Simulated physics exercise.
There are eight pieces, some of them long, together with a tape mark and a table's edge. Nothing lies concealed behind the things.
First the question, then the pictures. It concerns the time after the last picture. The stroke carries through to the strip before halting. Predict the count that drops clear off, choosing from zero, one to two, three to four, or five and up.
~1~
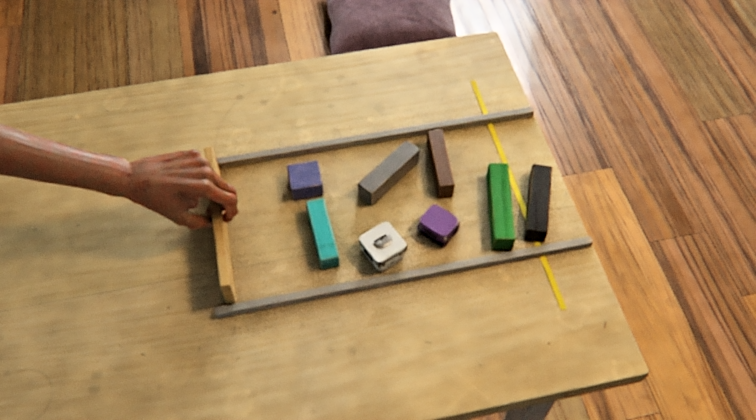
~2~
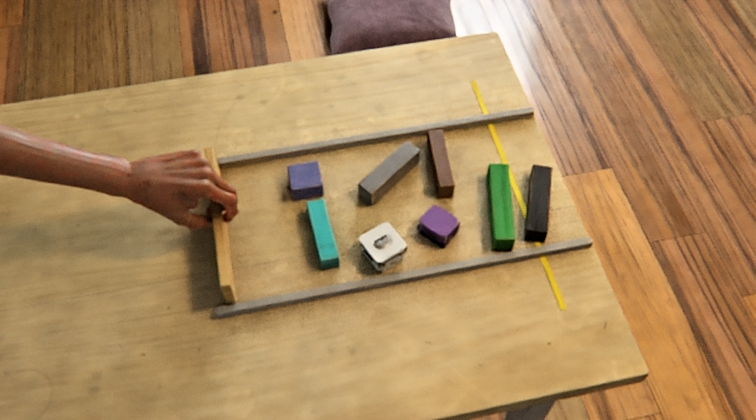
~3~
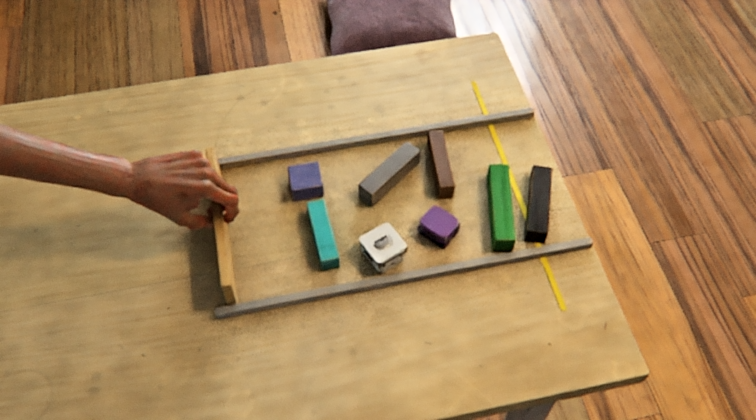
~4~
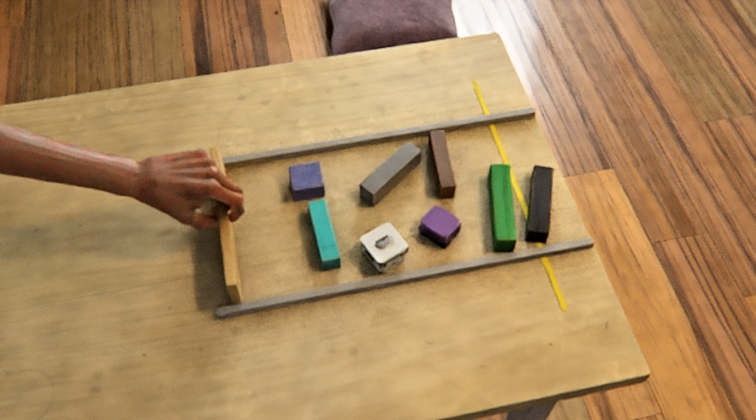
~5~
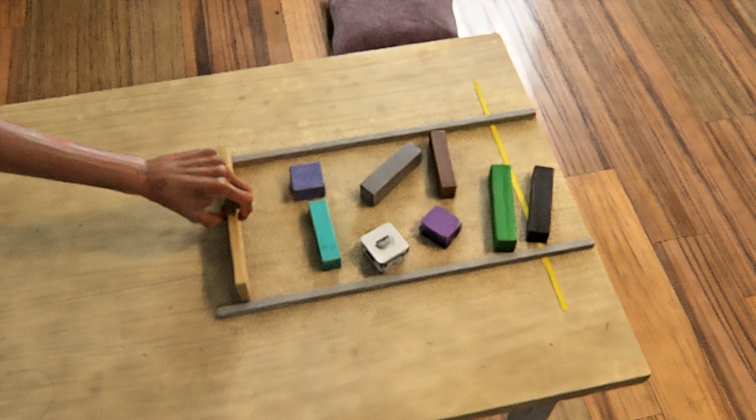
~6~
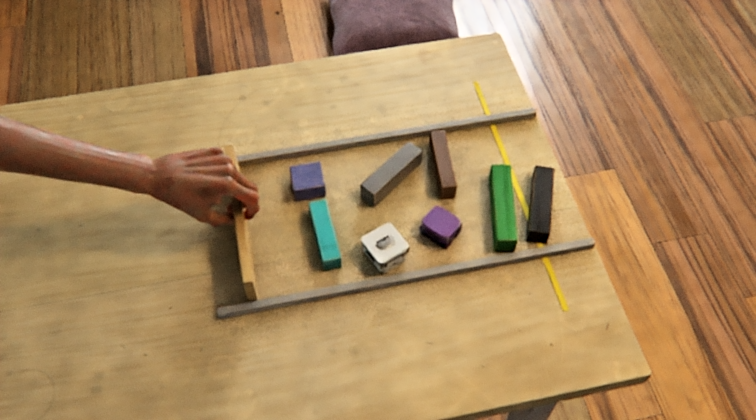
Odds are the fallen group will hold three or four.
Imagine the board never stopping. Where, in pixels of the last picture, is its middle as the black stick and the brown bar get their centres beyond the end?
Approx. (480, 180) / approx. (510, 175) for the other.
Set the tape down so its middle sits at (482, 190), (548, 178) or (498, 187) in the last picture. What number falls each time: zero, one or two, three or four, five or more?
Falls: Zero; five or over; 1 or 2.
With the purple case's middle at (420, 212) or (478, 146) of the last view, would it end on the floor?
Trial 1: Still up; trial 2: Over the edge.
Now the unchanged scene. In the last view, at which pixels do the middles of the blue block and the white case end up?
You'll see the blue block at (519, 145), with the white case at (571, 223).
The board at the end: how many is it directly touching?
It ends up touching 2.
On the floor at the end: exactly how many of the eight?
The total comes to 3.
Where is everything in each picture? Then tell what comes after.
In the first frame, black stick (538, 202); green stick (500, 206); brown bar (440, 163); board (220, 223); tape (513, 183).
In the second frame, green stick (500, 206); purple case (439, 226).
In the third frame, brown bar (441, 164); board (221, 224).
In the fourth frame, black stick (540, 203); white case (384, 248).
In the fifth frame, green stick (502, 207); grey bar (391, 174).
In the sixth frame, black stick (541, 203); green stick (503, 207); brown bar (443, 164); board (241, 221); tape (516, 184).
Soon after, none off yet; black stick at rest near (541, 203); green stick at rest near (503, 207); brown bar at rest near (443, 164).
Then, none off yet; black stick at rest near (541, 203); green stick moving near (511, 207); brown bar moved a little near (483, 157).
At rest, the number that fall off is three or four; fallen, brown bar, green stick and black stick.
